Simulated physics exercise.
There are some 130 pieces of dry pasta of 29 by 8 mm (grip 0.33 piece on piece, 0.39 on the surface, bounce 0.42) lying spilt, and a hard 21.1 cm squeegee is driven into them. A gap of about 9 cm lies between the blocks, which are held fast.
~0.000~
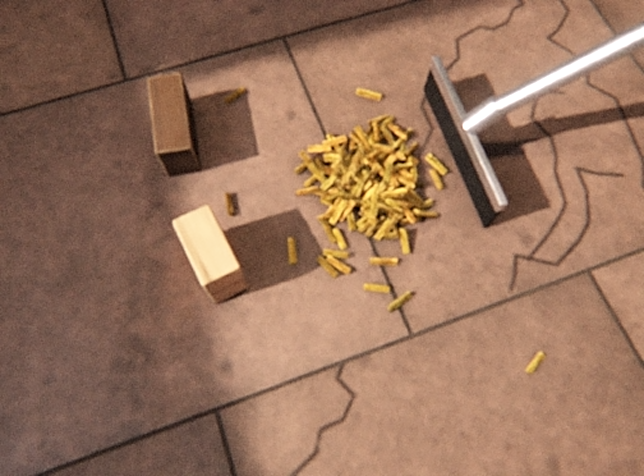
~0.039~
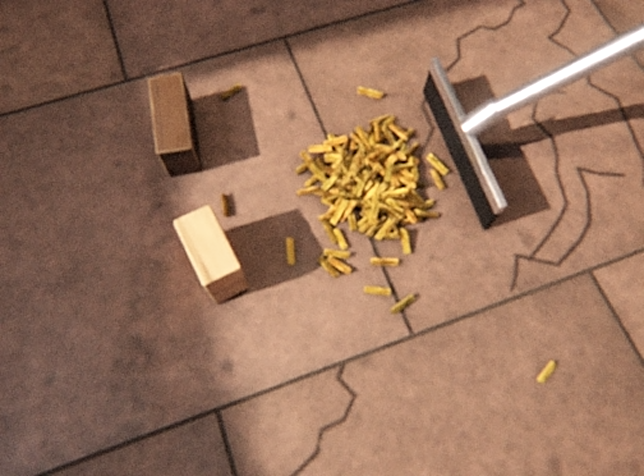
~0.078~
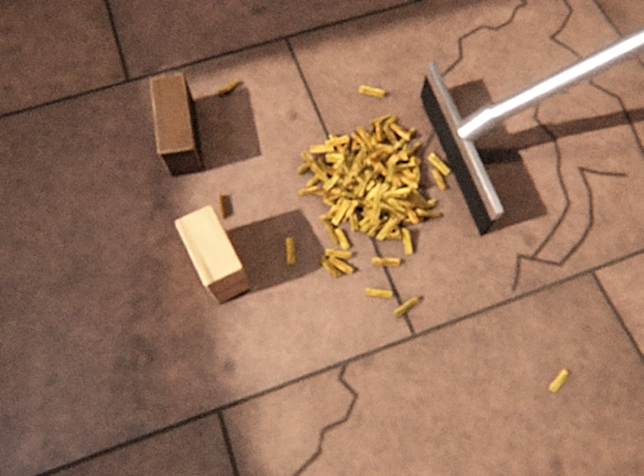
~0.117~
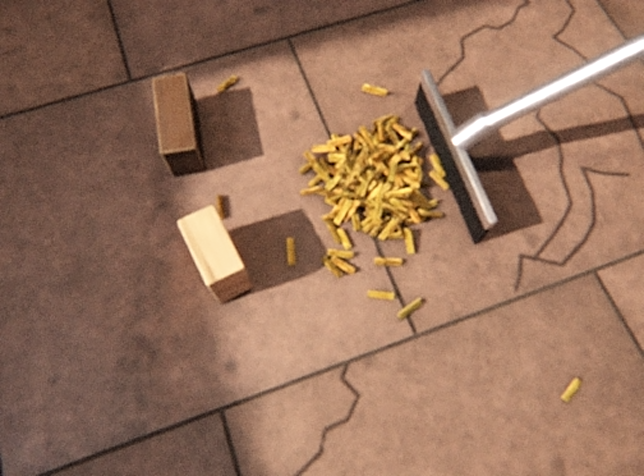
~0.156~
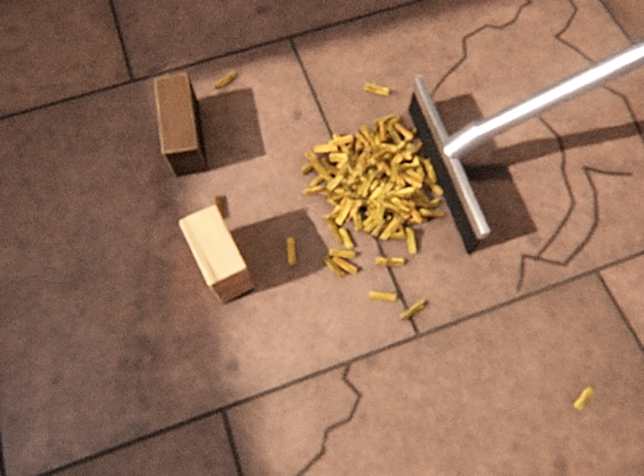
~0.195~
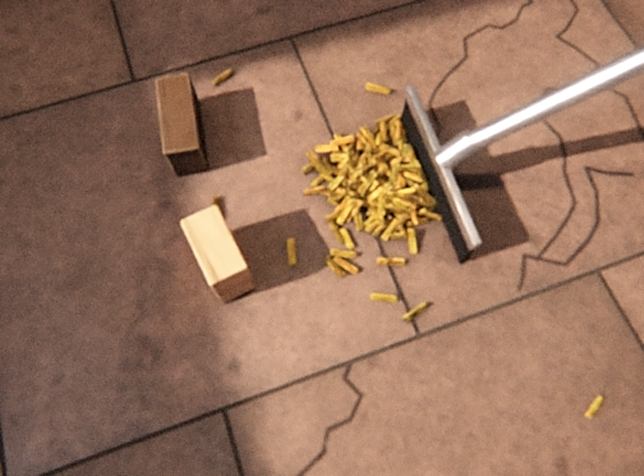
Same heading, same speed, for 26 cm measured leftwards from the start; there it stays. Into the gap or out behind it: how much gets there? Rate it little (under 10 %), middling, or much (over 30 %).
Rating: Little.
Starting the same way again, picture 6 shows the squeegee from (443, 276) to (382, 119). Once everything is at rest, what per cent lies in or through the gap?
5 %.
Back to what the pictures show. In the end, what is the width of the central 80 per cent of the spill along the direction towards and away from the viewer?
Close to 26 cm front to back.
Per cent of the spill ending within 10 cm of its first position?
About 25 %.
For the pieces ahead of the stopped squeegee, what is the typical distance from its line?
Some 4 cm.
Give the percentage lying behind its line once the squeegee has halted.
My estimate is near 30 per cent.
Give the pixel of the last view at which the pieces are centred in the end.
Around (259, 244).
Then, at 0.47 s, squeegee 18 cm from its start, spill 20 cm wide; round the near block 20 %, held up before the blocks 80 %.
Then, at 0.74 s, squeegee 29 cm from its start, spill 25 cm wide; round the near block 35 %, held up before the blocks 65 %.
Then, at 0.97 s, squeegee 29 cm from its start, spill 30 cm wide; round the near block 35 %, held up before the blocks 60 %.
In the end, at 2.5 s, in or through the gap 0 %, round the near block 35 %, round the far block 0 %, held up before the blocks 60 %.
